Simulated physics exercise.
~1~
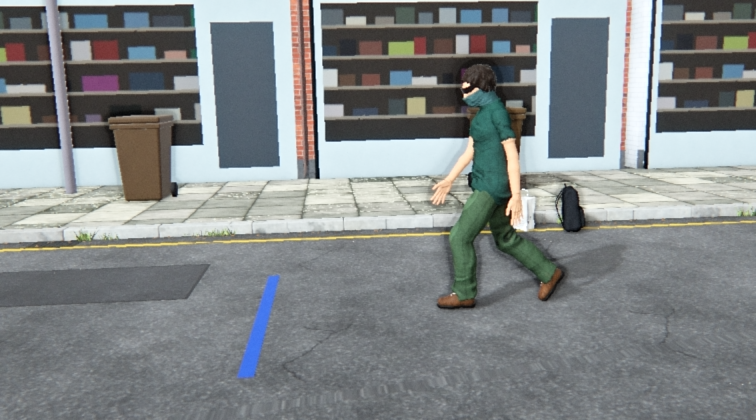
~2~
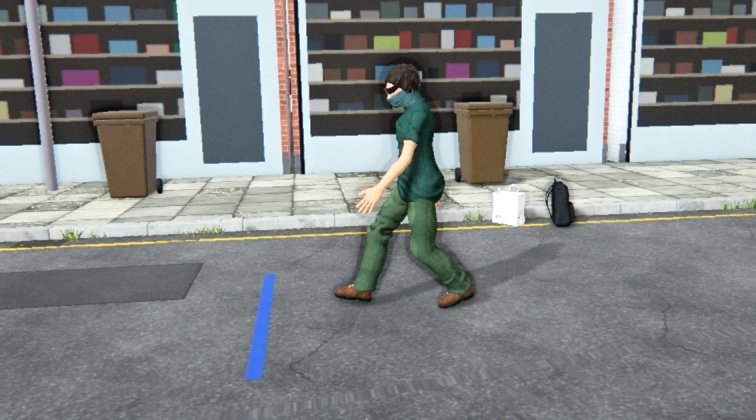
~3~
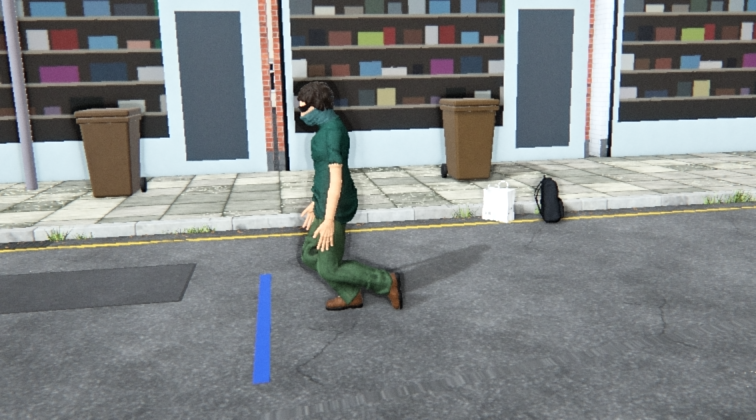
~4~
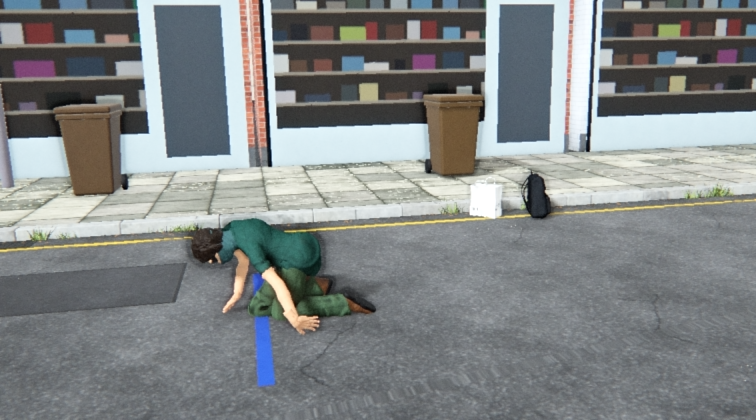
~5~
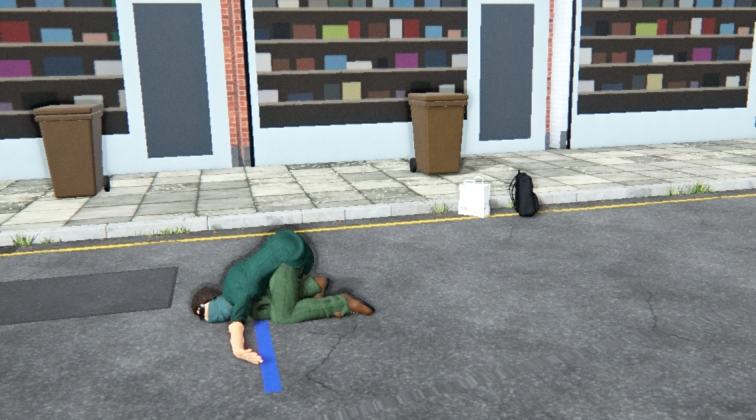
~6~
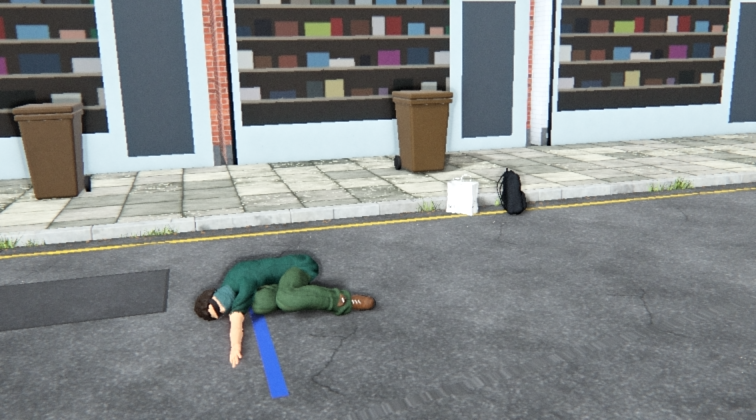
A masked person in green walks left, collapses, and lies with their head past a blue strip.
